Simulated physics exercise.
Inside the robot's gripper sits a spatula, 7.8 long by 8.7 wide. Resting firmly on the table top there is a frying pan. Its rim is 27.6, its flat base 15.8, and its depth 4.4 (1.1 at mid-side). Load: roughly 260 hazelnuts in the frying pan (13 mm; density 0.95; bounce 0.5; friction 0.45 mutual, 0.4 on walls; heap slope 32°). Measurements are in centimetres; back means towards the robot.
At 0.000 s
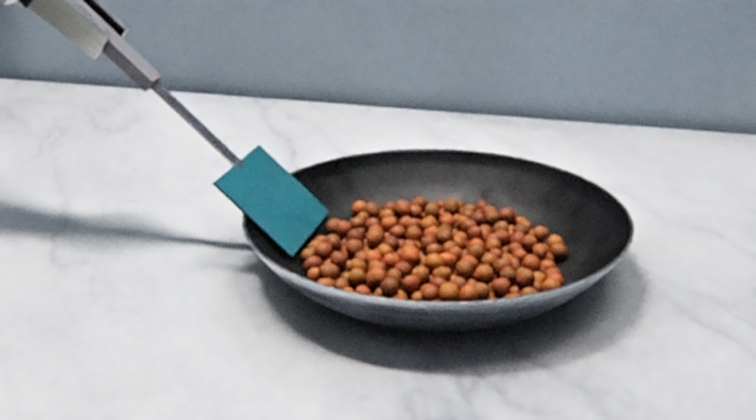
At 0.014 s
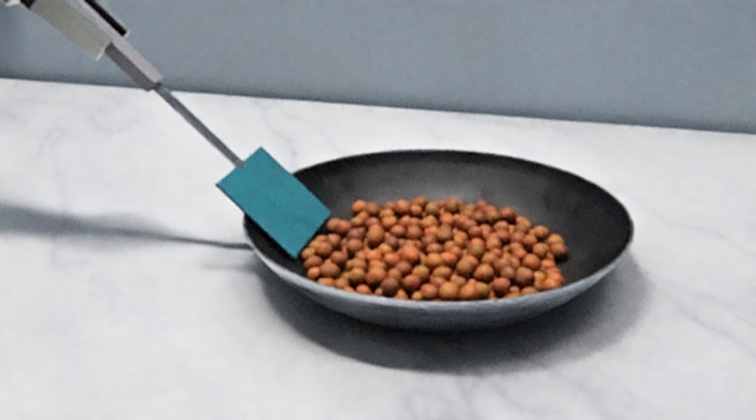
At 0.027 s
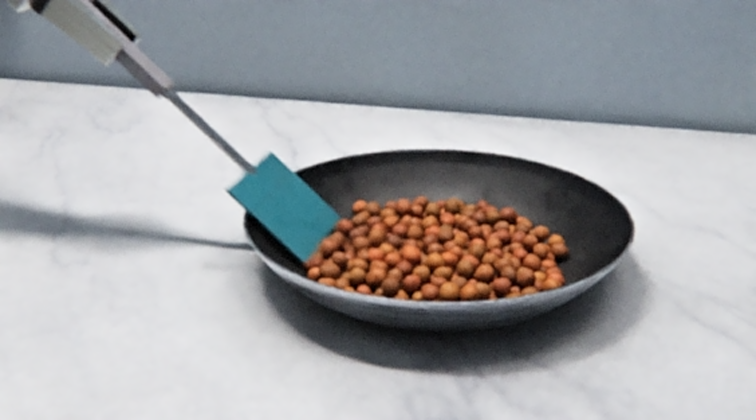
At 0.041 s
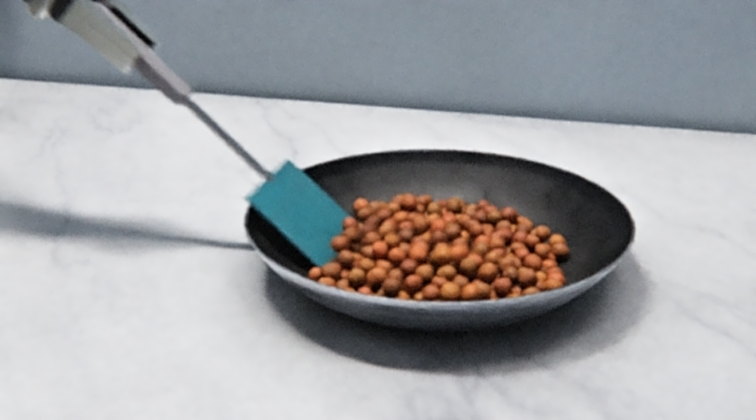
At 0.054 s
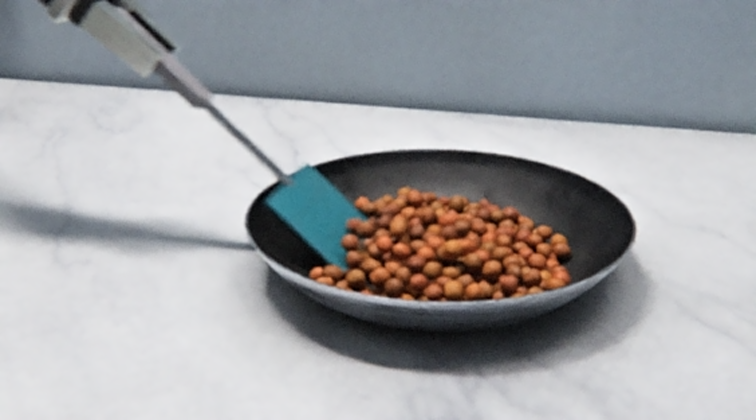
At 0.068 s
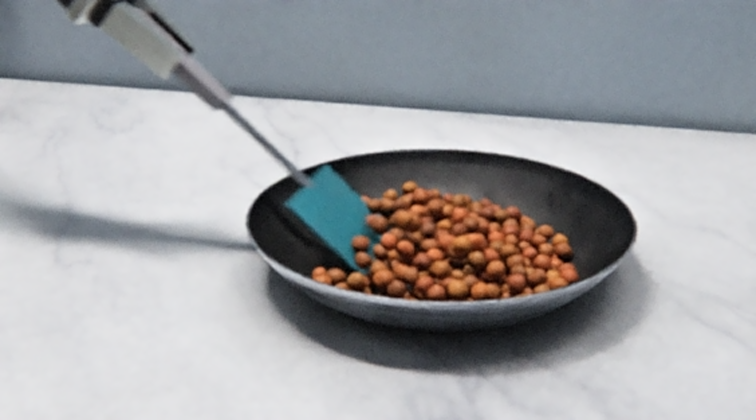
On a pale marble-patterned table top against a plain blue-grey wall, a still camera looks slightly down from the front. A black frying pan with a greyish outer side sits right of centre, holding a heap of reddish-brown hazelnuts, while a robot gripper at upper left holds a teal spatula angled into its left side. The spatula slides a short way rightward and slightly down, pushing the nearest nuts into a slightly taller mound.
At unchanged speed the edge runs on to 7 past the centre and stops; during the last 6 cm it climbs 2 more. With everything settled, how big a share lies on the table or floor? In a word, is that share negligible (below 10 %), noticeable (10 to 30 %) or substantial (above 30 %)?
In a word, noticeable.
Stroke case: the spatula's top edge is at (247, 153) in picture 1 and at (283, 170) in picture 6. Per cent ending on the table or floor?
Roughly 0 percent ends up there.
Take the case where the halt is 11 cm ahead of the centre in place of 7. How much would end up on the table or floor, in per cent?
40 %, roughly.
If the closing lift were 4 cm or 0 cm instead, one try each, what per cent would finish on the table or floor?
First try about 20 %, second try about 0 %.
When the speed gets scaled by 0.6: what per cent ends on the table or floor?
About 0 per cent.
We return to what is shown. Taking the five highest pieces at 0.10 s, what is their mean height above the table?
I'd put it close to 5 cm.
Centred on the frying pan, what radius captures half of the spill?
28 cm or so.
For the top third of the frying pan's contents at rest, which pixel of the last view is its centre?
Look near (557, 250).
After 0.10 s, sloping 42°, highest piece 7 above the table; 255 in the frying pan.
After 0.13 s, sloping 42°, highest piece 7 above the table; 255 in the frying pan.
After 0.35 s, sloping 42°, highest piece 6 above the table; 216 in the frying pan, 31 on the table or floor, 8 on the blade or in flight.
After 1.40 s, sloping 42°, highest piece 4 above the table; 215 in the frying pan, 40 on the table or floor.
In the end, 215 in the frying pan, 40 on the table or floor. That is 16 % on the table or floor.
